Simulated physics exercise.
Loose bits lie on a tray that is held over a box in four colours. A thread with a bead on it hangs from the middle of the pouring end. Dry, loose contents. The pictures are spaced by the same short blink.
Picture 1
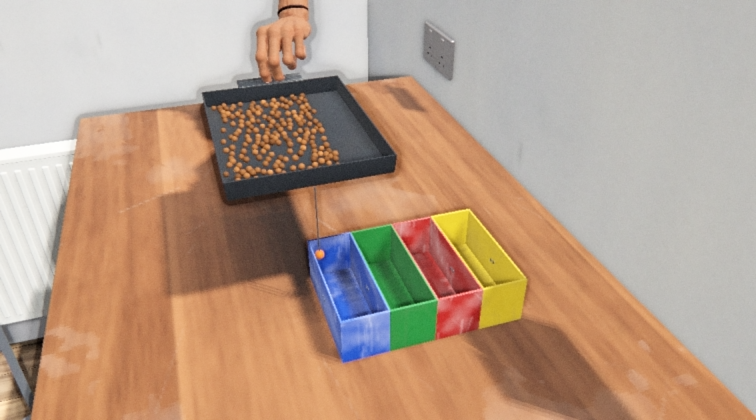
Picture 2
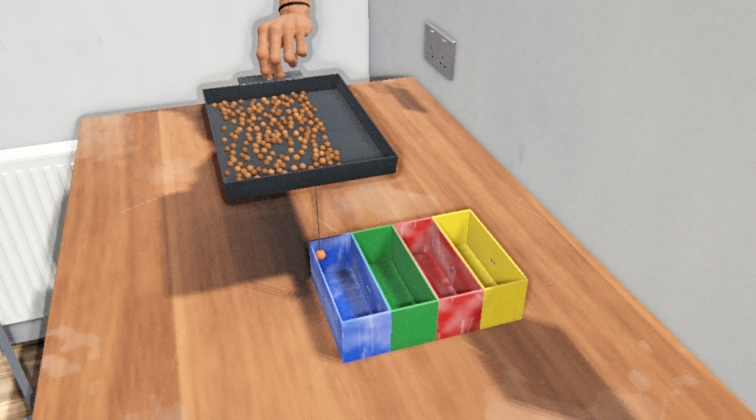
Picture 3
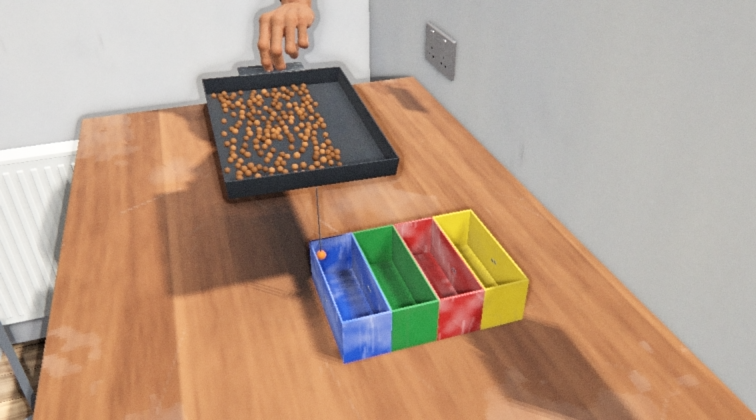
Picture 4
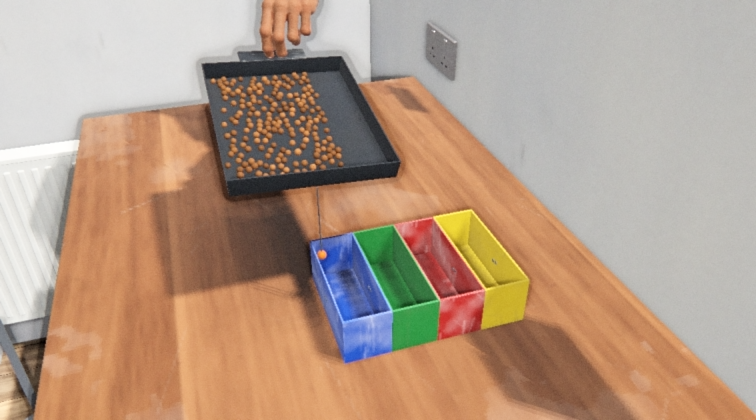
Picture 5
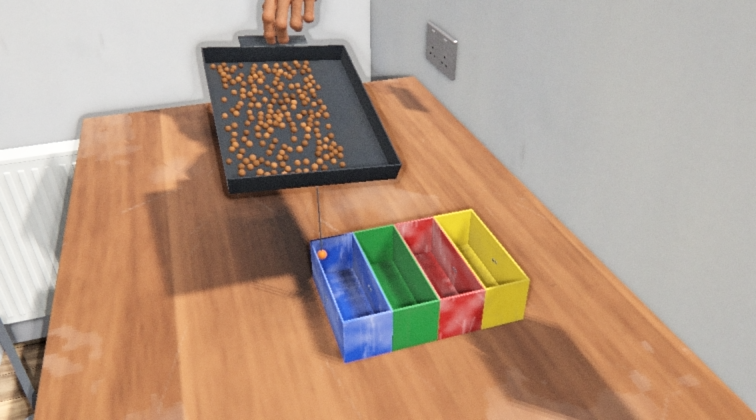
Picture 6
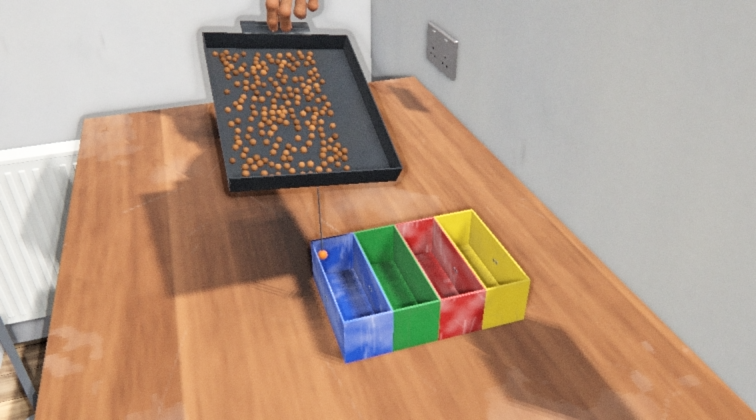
At the start, a hand holds a dark tray of small orange-brown balls above a wooden table, near a box with blue, green, red and yellow compartments. The hand then gradually raises the tray's far end, tilting it toward the box, and the balls shift slightly and spread a little across the tray.
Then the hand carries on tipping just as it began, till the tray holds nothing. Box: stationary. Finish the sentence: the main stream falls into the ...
... Green cell.
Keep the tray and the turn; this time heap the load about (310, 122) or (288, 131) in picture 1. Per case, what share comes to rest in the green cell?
From the first start you get 90 in a hundred, from the second 80 in a hundred.
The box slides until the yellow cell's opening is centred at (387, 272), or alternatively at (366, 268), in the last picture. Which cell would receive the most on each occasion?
Going by the two tries in order: That yellow cell, then yellow.
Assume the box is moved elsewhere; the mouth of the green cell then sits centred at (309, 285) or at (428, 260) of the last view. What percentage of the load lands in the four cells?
First placement near 90 percent, second near 90 percent.
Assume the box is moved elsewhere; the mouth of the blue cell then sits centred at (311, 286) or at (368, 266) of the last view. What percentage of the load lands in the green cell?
Around 20 % followed by around 60 %.
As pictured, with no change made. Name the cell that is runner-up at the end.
Just behind the top cell comes the blue one.
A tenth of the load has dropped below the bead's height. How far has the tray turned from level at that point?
Near 70 degrees.
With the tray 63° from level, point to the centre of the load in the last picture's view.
Near (360, 172).
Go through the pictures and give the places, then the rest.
In the first frame, corners of the pouring end (225, 182) and (394, 154), level; middle of the load (277, 136), cereal balls; bead on its thread (320, 255); blue cell (366, 333); green cell (413, 322); red cell (459, 311); yellow cell (503, 300).
In the second frame, corners of the pouring end (226, 182) and (395, 155), level; middle of the load (278, 135).
In the third frame, corners of the pouring end (227, 181) and (397, 158), tipped barely, lowest at the right corner; middle of the load (279, 130).
In the fourth frame, corners of the pouring end (229, 179) and (398, 161), tipped a little, lowest at the right corner; middle of the load (279, 123).
In the fifth frame, corners of the pouring end (230, 178) and (399, 164), tipped clearly, lowest at the right corner; middle of the load (281, 116).
In the sixth frame, corners of the pouring end (232, 177) and (400, 167), tipped clearly, lowest at the right corner; middle of the load (284, 112), the larger part on the move; blue cell (369, 333); green cell (416, 322); red cell (462, 311); yellow cell (506, 301).
Just after the last frame, tray tipped steeply; the larger part on the tray; just a few in the red cell; just a few in the blue cell; just a few in the green cell; about a tenth falling or outside the box.
A moment on, tray tipped past a quarter turn; the larger part on the tray; about a tenth in the green cell; about a tenth in the red cell; just a few in the blue cell; about a tenth falling or outside the box.
Further on, tray tipped past a quarter turn; roughly two thirds in the green cell; roughly a quarter in the blue cell; about a tenth in the red cell; just a few falling or outside the box.
When it is over, tray tipped past a quarter turn; roughly two thirds in the green cell; roughly a quarter in the blue cell; about a tenth in the red cell; not one in the yellow cell; just a few outside the box.
